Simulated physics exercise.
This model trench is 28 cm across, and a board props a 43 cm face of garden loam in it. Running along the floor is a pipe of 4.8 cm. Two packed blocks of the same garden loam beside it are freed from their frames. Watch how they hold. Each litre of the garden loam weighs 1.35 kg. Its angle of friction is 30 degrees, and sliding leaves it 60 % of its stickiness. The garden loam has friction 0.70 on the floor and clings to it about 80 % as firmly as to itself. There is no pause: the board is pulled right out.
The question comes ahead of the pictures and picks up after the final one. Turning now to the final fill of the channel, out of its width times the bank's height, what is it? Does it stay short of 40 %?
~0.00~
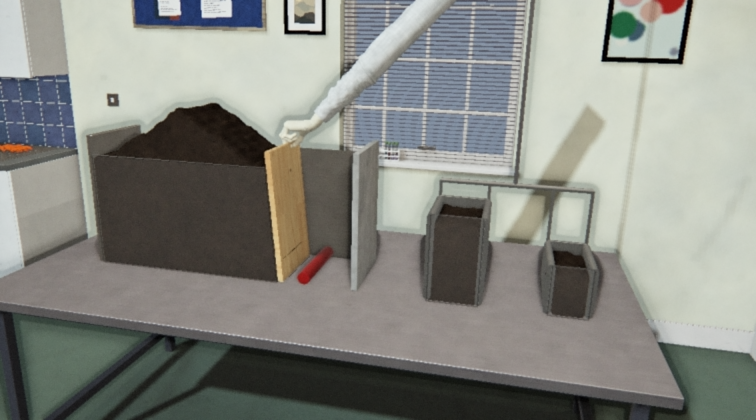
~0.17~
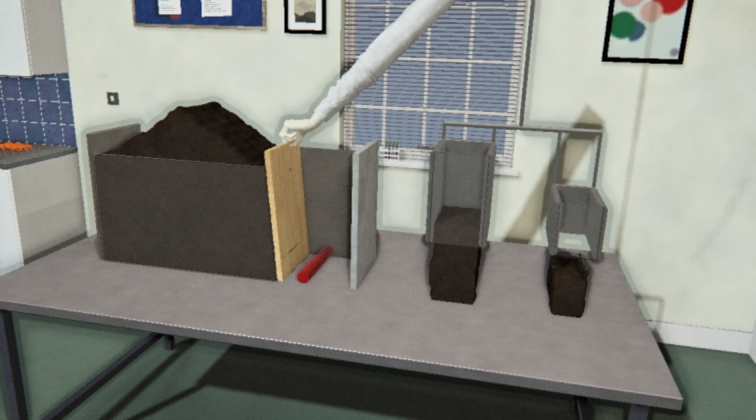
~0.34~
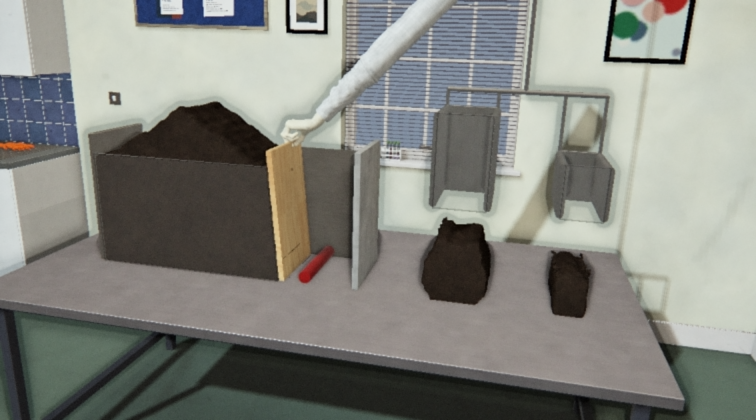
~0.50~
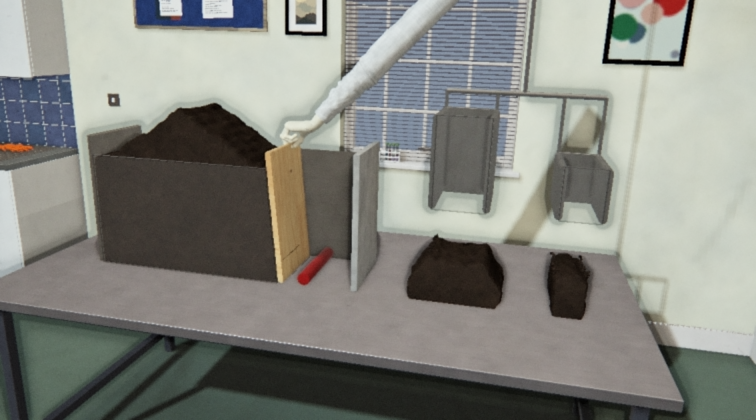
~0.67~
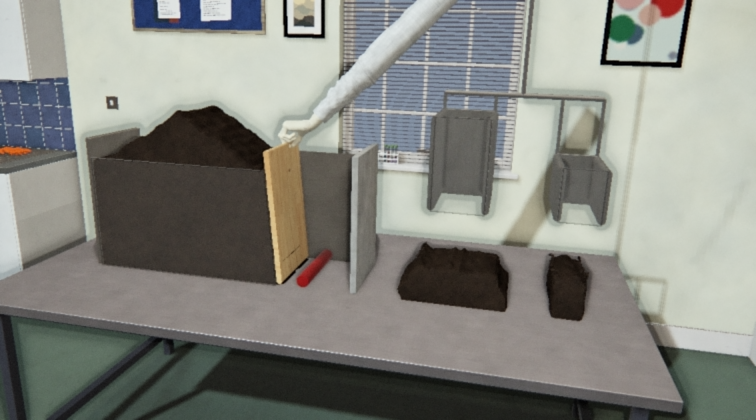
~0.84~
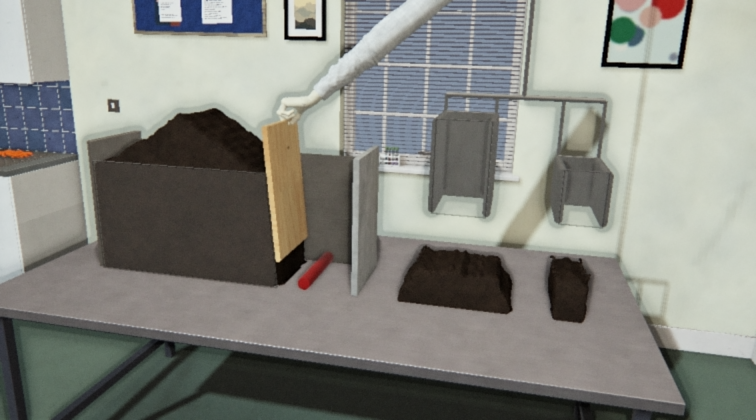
No, it passes 40 %.
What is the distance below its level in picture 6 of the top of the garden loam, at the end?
Roughly 11.5 cm.
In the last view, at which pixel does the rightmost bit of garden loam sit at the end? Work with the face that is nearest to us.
Look roughly at (349, 287).
After 1.08 s, the face still stands, with nothing on top of the pipe; the channel is 0 % full.
After 1.36 s, the fallen stuff reaches 12 % of the way across, with nothing on top of the pipe; the channel is 5 % full.
After 1.64 s, the fallen stuff reaches 57 % of the way across, with 21 cm on top of the pipe; the channel is 29 % full.
After 1.93 s, the fallen stuff reaches 98 % of the way across, with 20 cm on top of the pipe; the channel is 45 % full.
After 2.41 s, at the end, the fallen stuff reaches 98 % of the way across, with 19 cm on top of the pipe; the channel is 45 % full.
